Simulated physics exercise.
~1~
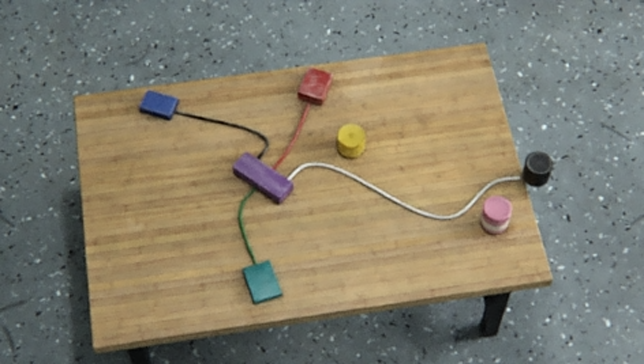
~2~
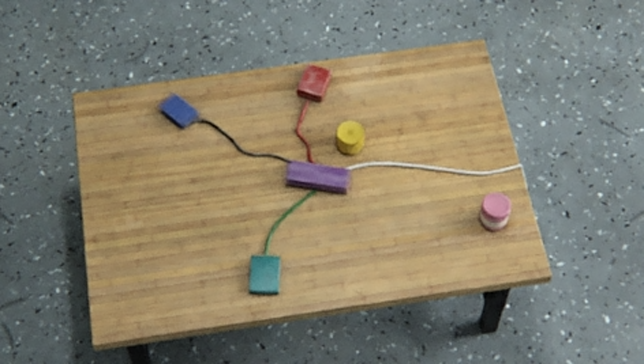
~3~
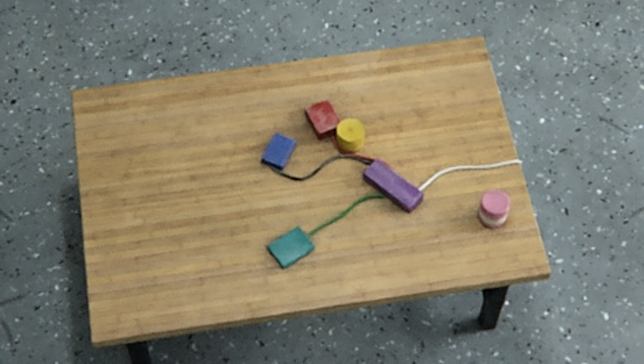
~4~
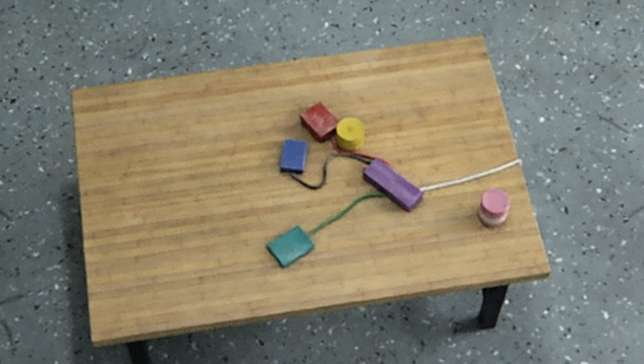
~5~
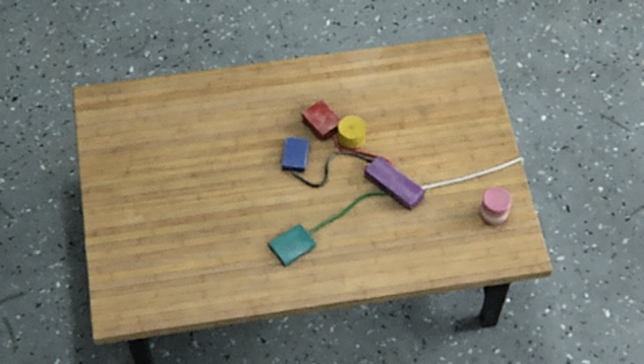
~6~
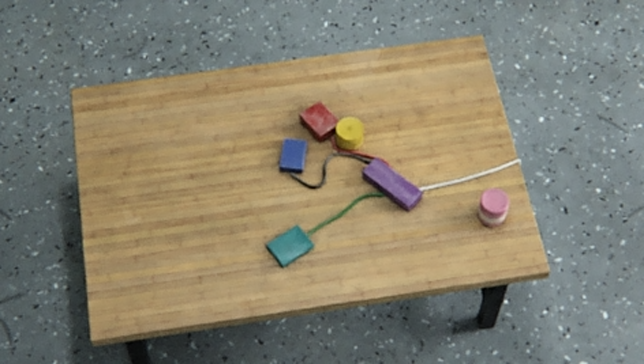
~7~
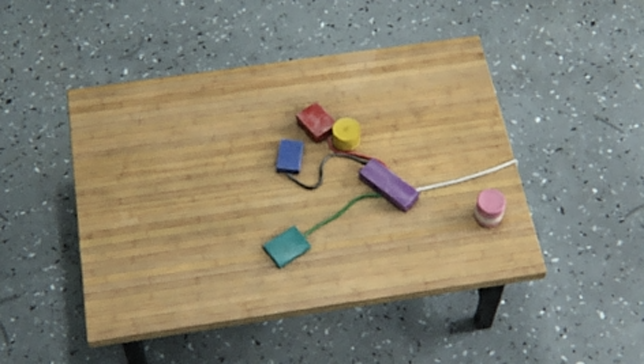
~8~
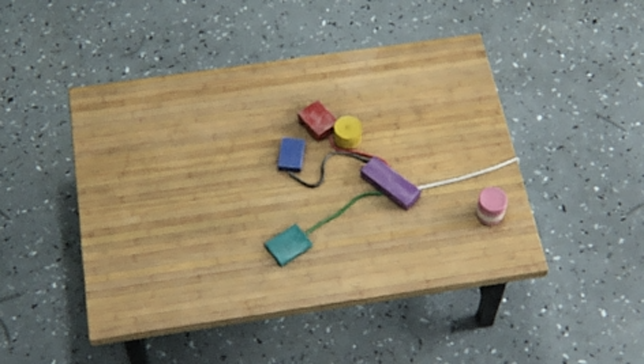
On a wooden table, a black cylinder went out of sight past the right edge as the purple block slid right, and the corded blue, red and teal blocks shifted inward before everything settled, the yellow and pink cylinders still in place.
